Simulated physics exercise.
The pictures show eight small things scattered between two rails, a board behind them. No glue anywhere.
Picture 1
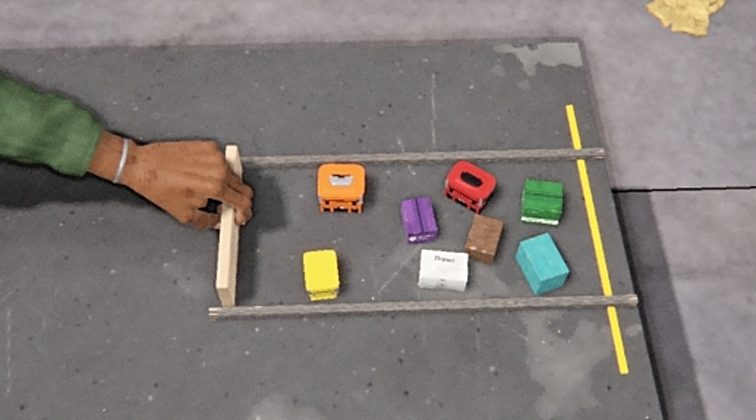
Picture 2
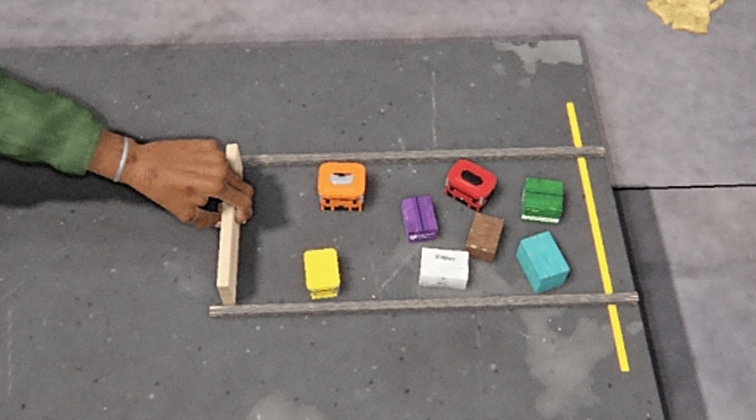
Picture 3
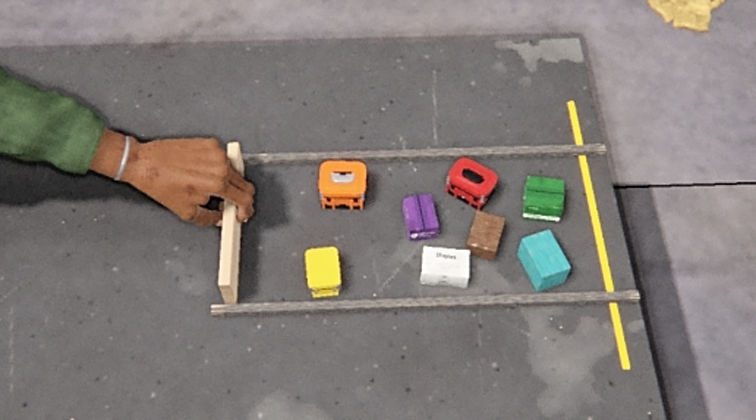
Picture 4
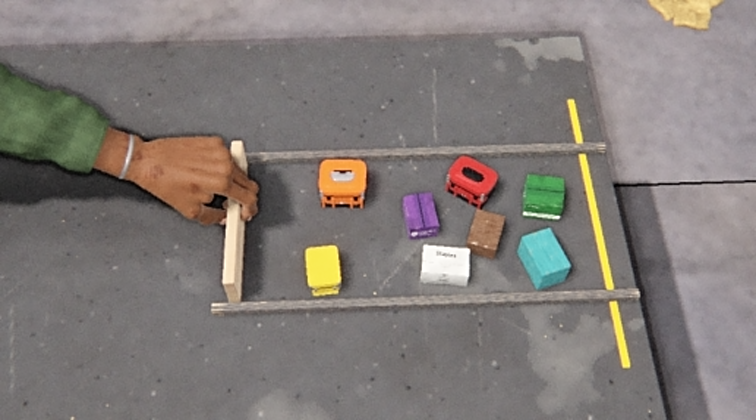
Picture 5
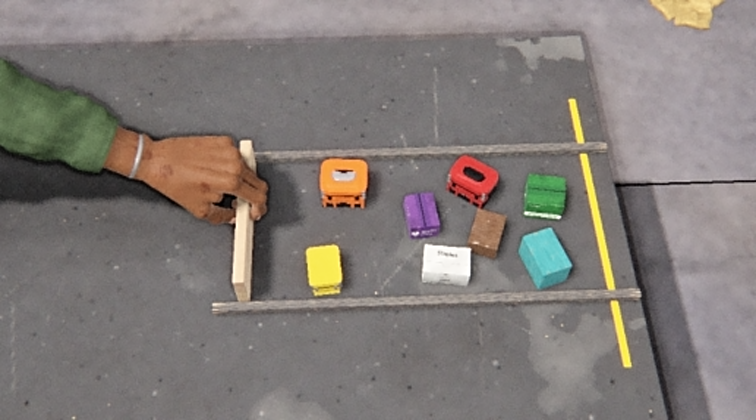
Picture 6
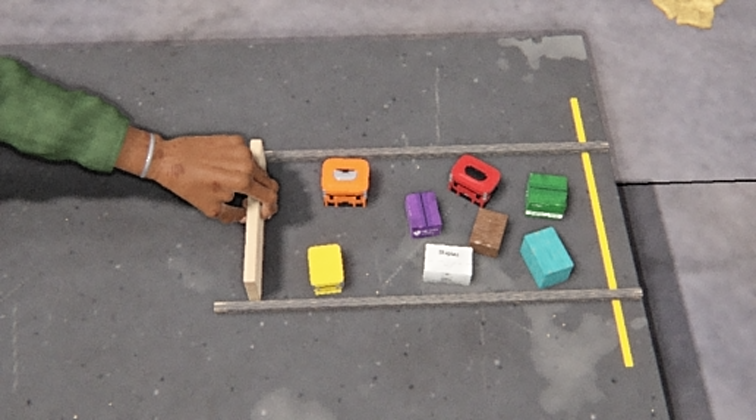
The video shows a hand holding a wooden board upright between two rails, behind eight small colourful objects on a dark surface. The board stays nearly still, then slides slightly right toward the objects, which remain in place.
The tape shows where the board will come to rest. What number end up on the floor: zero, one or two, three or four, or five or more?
The number that fall off is five or more.
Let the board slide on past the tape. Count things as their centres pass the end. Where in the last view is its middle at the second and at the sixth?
Its middle is around (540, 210) and later (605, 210).
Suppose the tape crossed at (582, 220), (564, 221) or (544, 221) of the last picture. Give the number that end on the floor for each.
Down on the floor: 4, 3 and 2.
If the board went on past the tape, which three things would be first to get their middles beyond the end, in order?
Earliest first: The turquoise block, then the green box, then the red case.
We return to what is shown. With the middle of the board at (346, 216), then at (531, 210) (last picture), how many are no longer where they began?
2 and 8.
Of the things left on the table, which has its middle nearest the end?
The orange case.
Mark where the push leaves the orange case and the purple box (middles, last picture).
The orange case stops around (615, 173); the purple box around (614, 207).
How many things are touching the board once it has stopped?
That makes 3.
A little later, none off yet; green box at rest near (546, 197); turquoise block at rest near (546, 258); brown block at rest near (488, 233).
Next, none off yet; green box shifted about its own width near (593, 206); turquoise block shifted about its own width near (595, 258); brown block shifted about its own width near (541, 232).
When it is over, the number that fall off is five or more; down, white box, red case, brown block, turquoise block and green box.
